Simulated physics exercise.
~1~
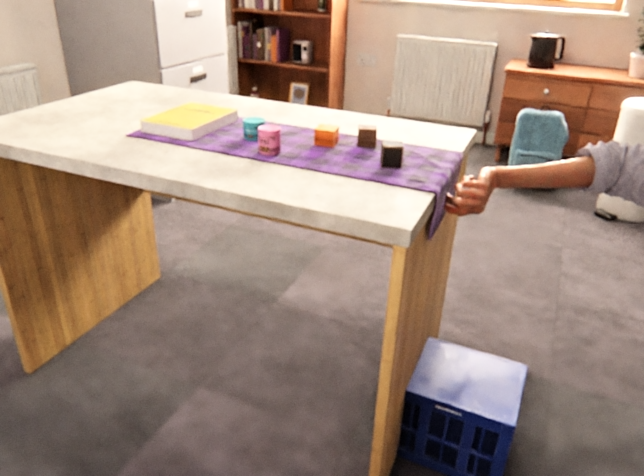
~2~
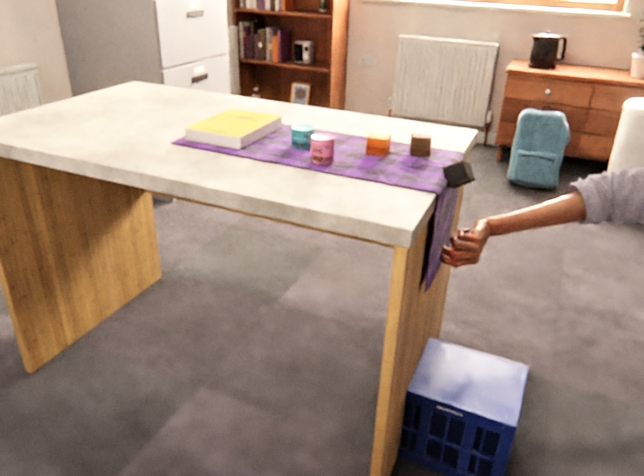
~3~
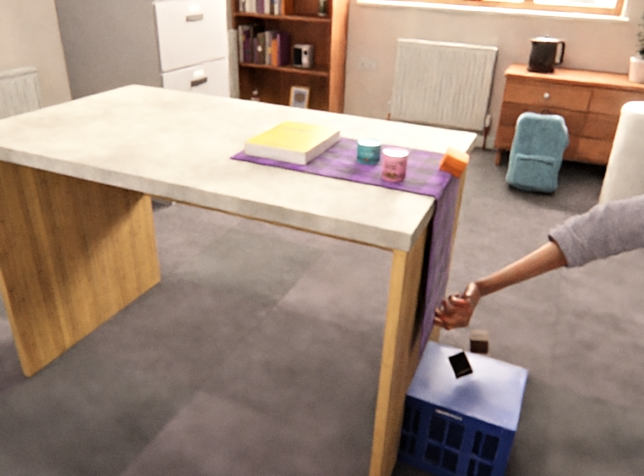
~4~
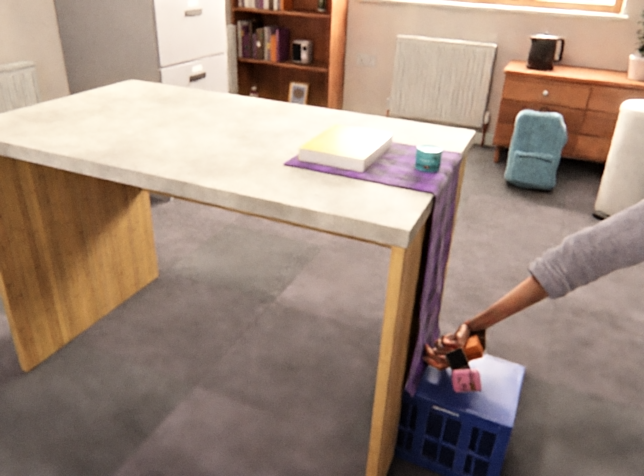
Hand pulling a purple runner down off a desk, small cubes and a pink pot dropping onto a blue crate, book staying above.
